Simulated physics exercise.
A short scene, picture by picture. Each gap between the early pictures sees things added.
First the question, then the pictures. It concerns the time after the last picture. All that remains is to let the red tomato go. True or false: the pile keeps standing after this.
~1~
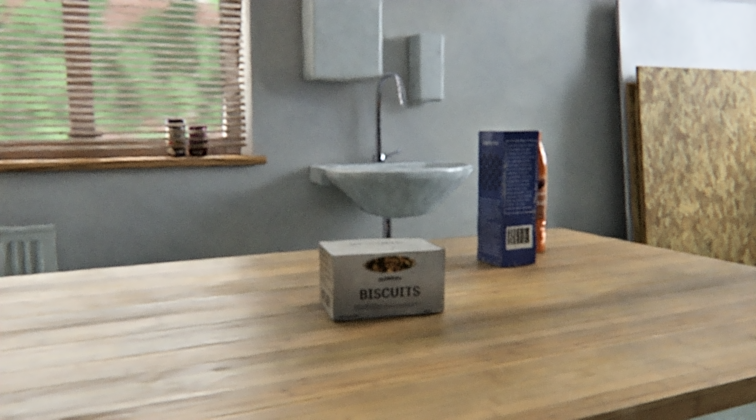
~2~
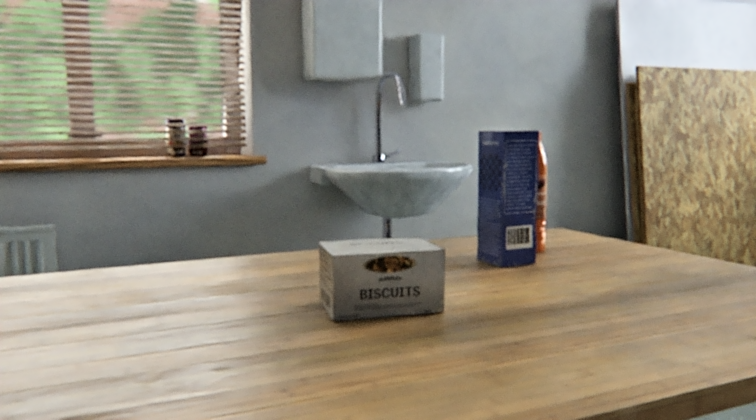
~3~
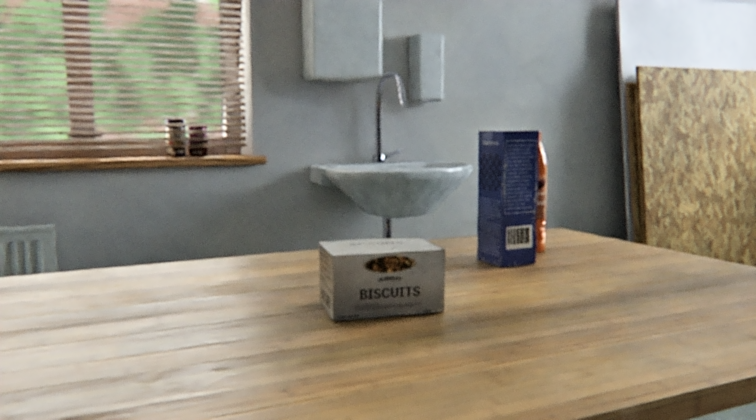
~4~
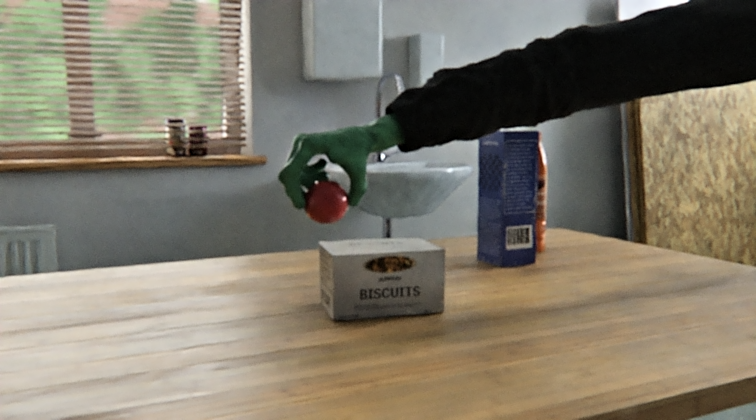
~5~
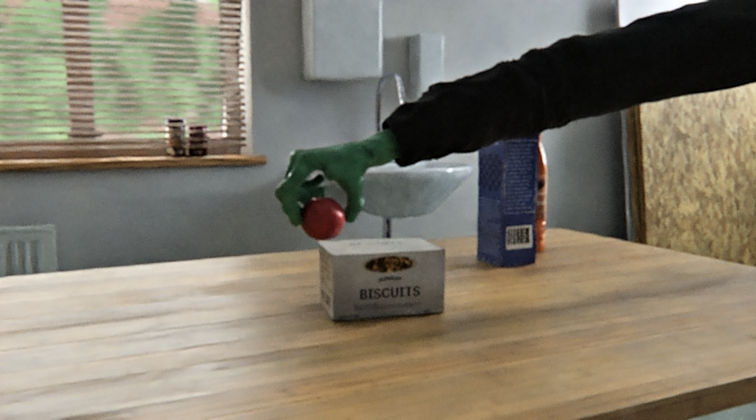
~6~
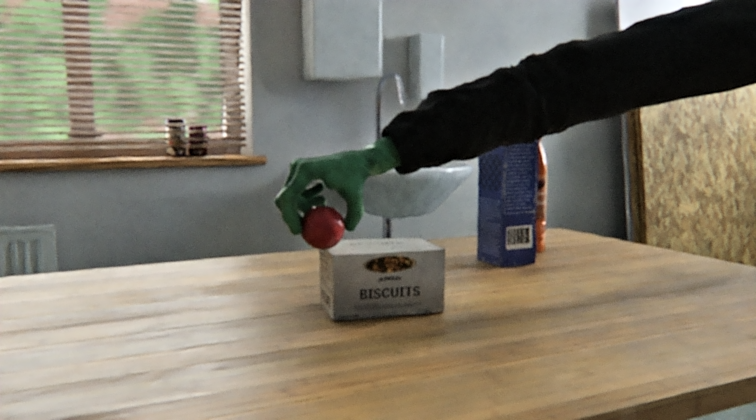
False.
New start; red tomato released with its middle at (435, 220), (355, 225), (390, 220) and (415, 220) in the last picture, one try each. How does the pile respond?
Topples over, stays standing, stays standing, stays standing.
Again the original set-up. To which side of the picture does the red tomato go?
Result: Further left.
Then, 0.36 s after the last picture, things are still on the move.
Then, 0.72 s after the last picture, red tomato now fallen.
At rest, fallen, red tomato; the other 3 in place. Seen from the same camera at the end, red tomato near (280, 296). The pile loses its balance.
